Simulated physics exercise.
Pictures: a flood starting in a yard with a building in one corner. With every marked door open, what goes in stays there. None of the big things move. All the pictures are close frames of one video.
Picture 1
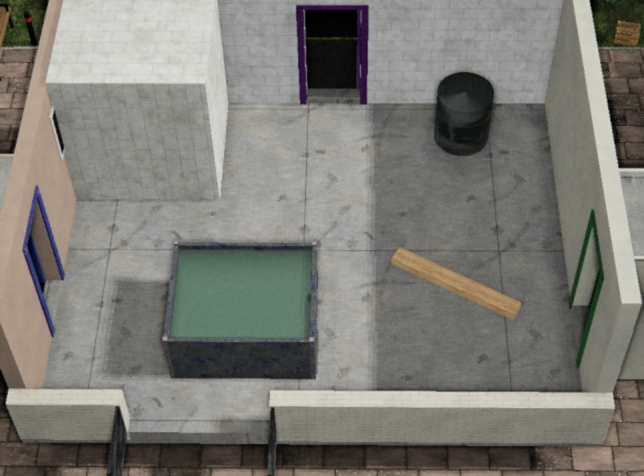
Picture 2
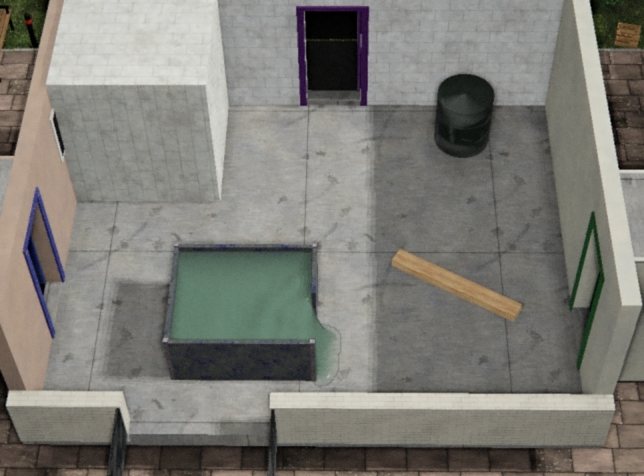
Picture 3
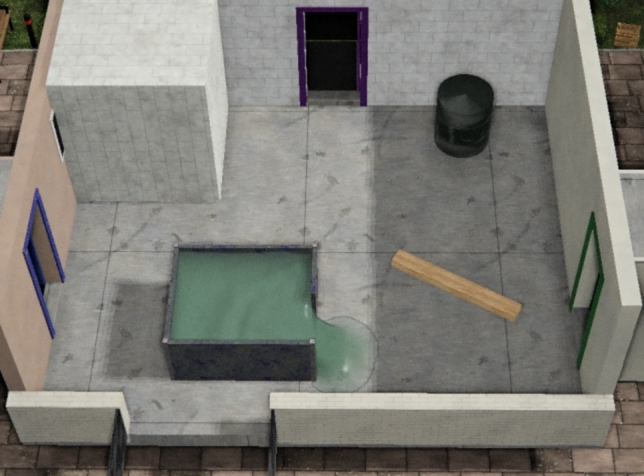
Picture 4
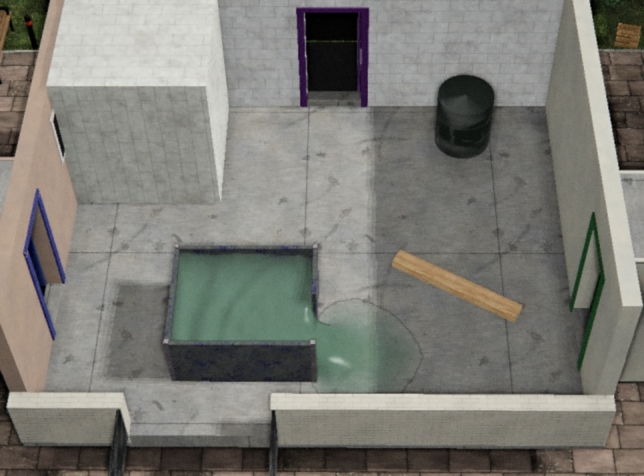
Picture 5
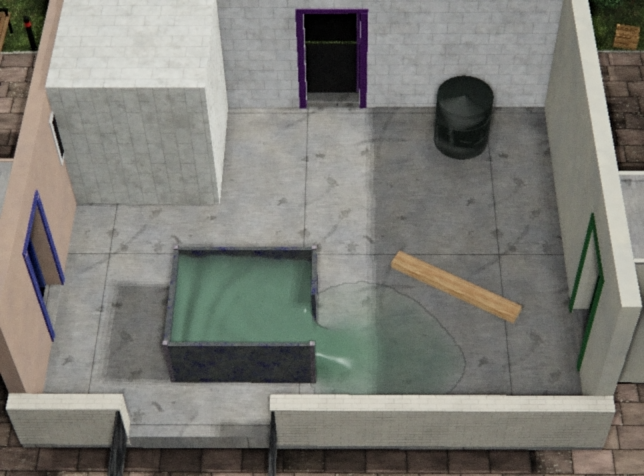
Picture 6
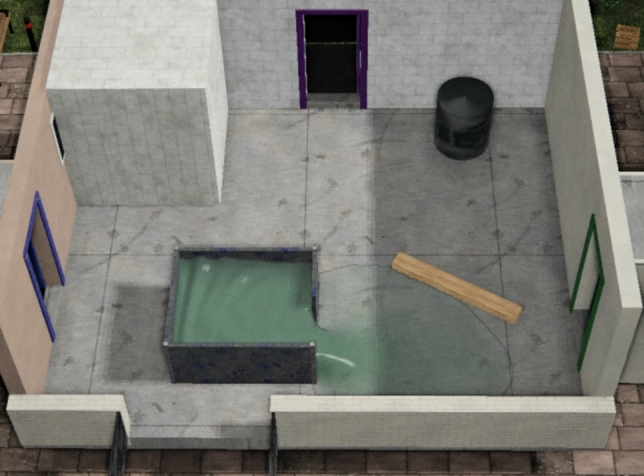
In a walled yard, green water pours from a tank's right side and spreads rightward across the floor.
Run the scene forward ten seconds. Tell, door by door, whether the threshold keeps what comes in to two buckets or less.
Outcome: The blue door will get two buckets at most, the purple door will get two buckets at most, the green door will get more than two buckets.
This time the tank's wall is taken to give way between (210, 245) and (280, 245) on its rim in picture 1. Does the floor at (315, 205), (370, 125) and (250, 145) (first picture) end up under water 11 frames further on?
Listed order gives sopping; sopping; sopping.
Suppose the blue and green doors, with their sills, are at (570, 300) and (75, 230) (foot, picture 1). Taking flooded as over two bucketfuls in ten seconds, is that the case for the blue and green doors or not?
Briefly, the blue door crosses the line and the green door never reaches it.
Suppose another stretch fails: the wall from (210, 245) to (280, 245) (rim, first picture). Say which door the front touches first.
Answer: The one in purple.
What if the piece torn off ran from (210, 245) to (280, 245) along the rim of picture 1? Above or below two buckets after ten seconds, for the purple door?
In that case purple door crosses the line.
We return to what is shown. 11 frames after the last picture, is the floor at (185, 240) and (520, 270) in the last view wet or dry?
Untouched, then submerged.
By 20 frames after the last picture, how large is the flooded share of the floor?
About 40 per cent.
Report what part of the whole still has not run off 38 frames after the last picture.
Some 86 per cent has not gone.
A moment on, water covers 25 % of the floor; the blue door not reached, the purple door not reached, the green door under two buckets in.
Next, water covers 30 % of the floor; the blue door not reached, the purple door not reached, the green door far over two buckets in.
Then, water covers 40 % of the floor; the blue door not reached, the purple door not reached, the green door far over two buckets in.
Later, water covers 65 % of the floor; the blue door not reached, the purple door wet at the sill, nothing in, the green door far over two buckets in.
In the end, water covers 85 % of the floor; the blue door not reached, the purple door wet at the sill, nothing in, the green door far over two buckets in.
